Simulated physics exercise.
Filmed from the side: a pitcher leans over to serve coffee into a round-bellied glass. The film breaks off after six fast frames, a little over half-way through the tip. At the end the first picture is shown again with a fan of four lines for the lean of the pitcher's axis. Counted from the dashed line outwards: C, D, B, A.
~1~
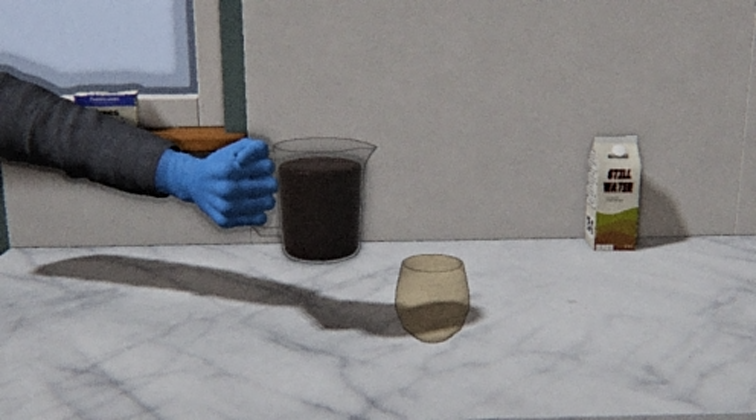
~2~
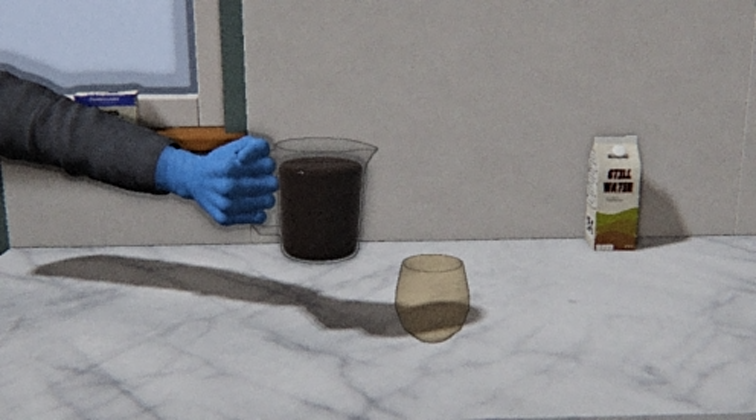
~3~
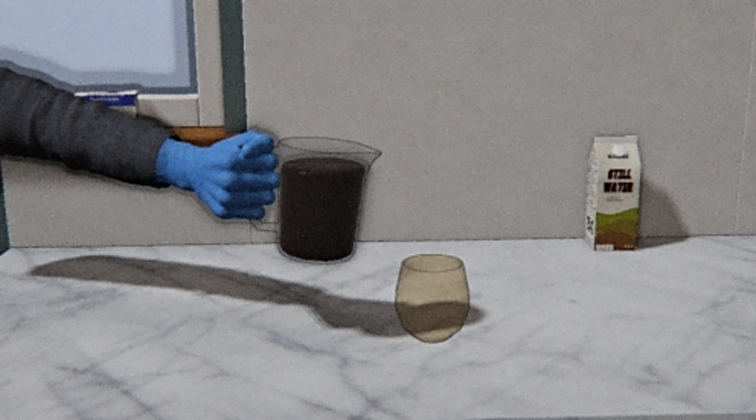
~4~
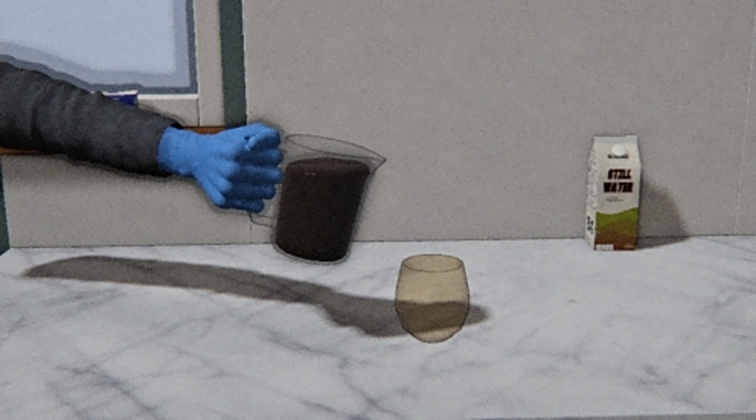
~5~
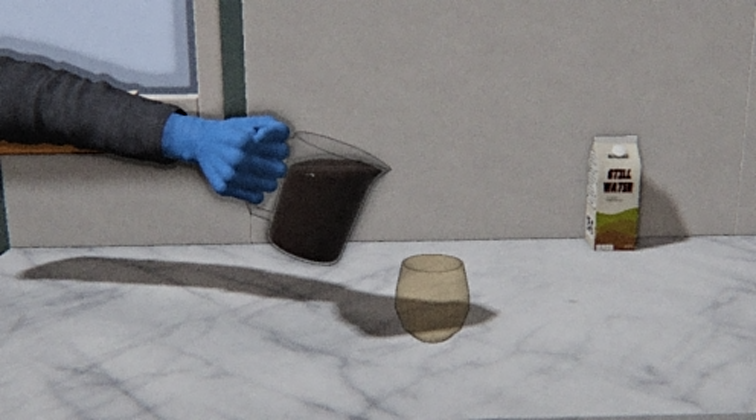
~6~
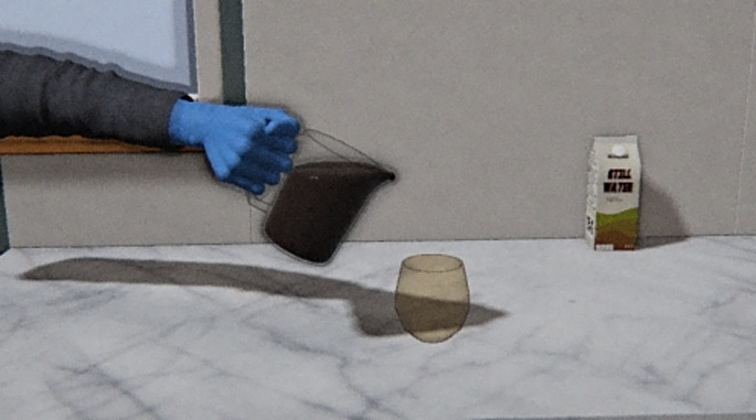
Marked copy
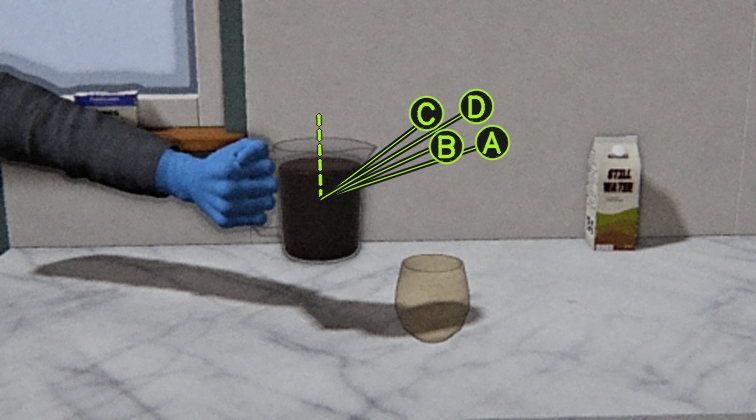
A pitcher of dark coffee lifting slightly and tilting rightward in a blue-gloved hand, above an empty round-bellied glass on marble.
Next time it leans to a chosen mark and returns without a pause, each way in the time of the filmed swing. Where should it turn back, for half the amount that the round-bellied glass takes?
C works best here.
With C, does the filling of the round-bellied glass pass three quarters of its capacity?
No.
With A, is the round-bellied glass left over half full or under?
Over.
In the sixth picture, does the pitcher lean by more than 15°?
Yes.
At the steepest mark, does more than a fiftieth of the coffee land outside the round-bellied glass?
Yes.
On the marked copy, A at (476, 147); B at (428, 149); C at (415, 127); D at (462, 115).
Choosing A, the round-bellied glass ends with about 89 % of what it can hold; 8 % of the coffee is spilt.
Choosing B, the round-bellied glass ends with about 81 % of what it can hold.
Choosing C, the round-bellied glass ends with about 48 % of what it can hold.
Choosing D, the round-bellied glass ends with about 65 % of what it can hold.
